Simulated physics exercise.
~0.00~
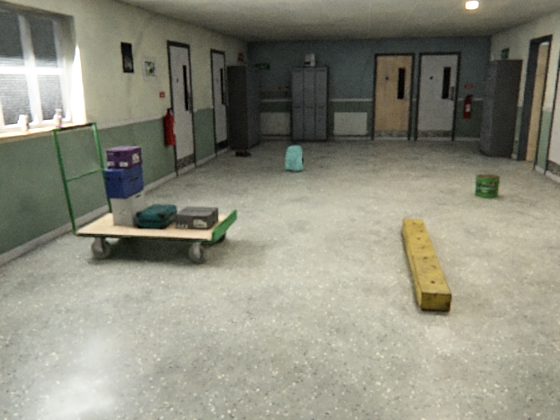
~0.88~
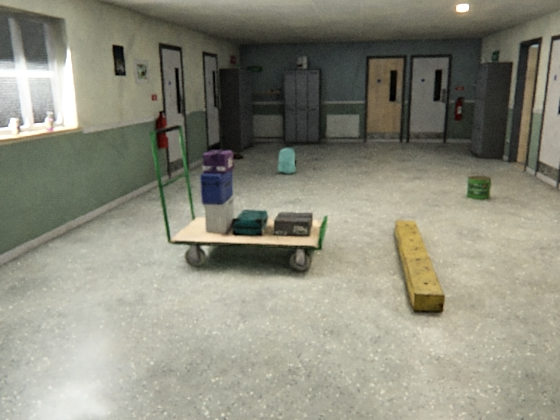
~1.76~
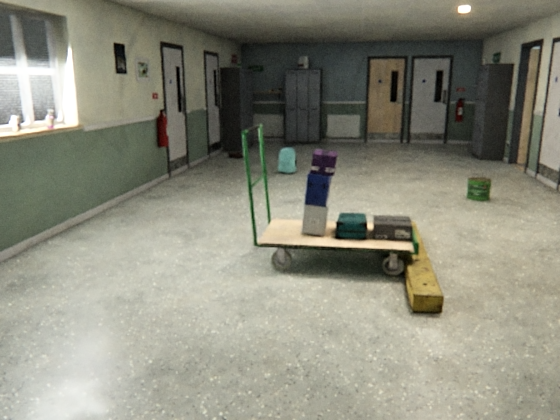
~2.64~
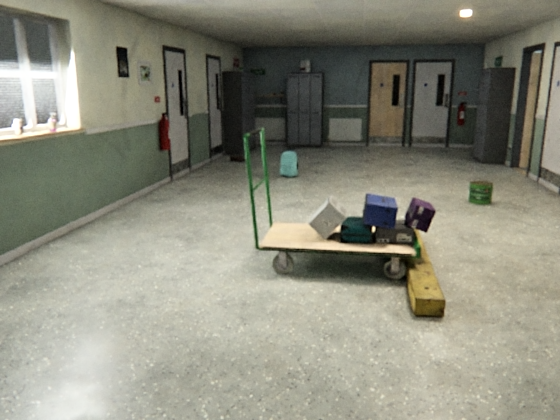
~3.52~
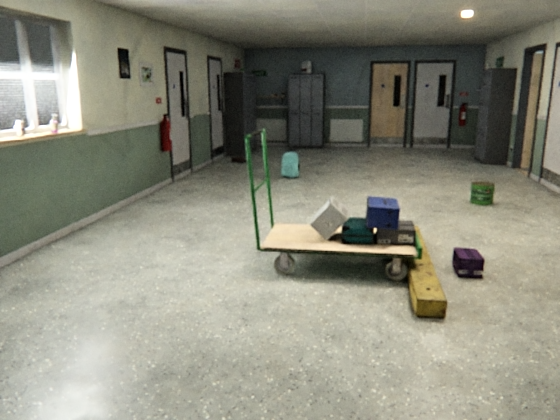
Flatbed cart rolling right and stopping against a yellow beam, its stacked boxes toppling forward and the purple one landing on the floor.
